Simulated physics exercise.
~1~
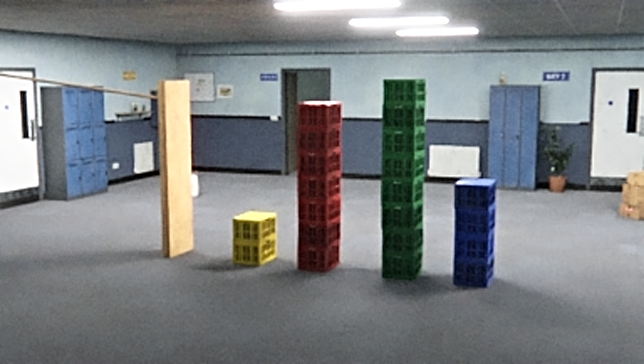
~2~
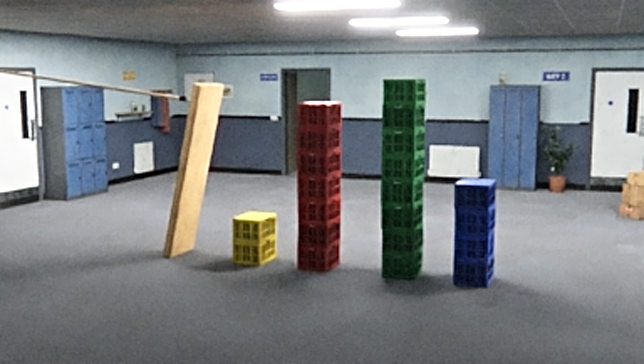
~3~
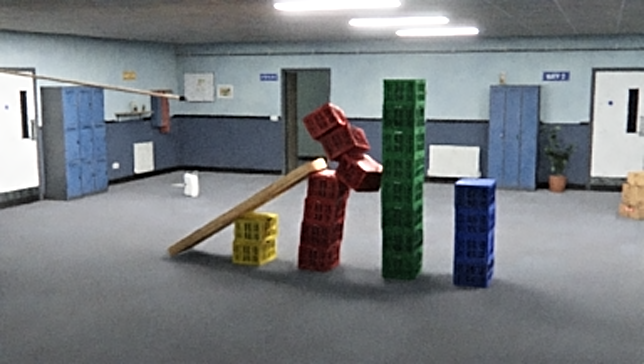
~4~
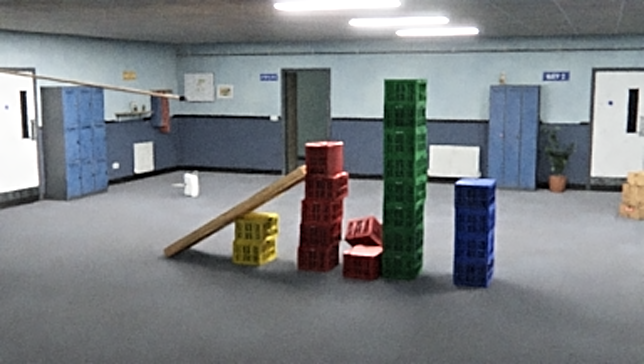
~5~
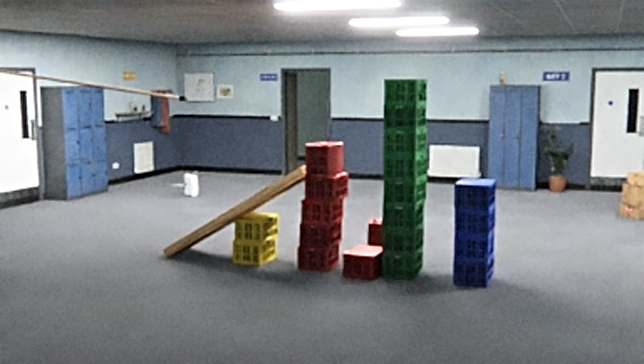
The footage shows a pole nudging an upright wooden board rightward until it tips over the yellow crates and strikes the red stack, knocking some upper red crates loose; the board rests leaning on the piles, while the yellow, green and blue stacks remain standing.
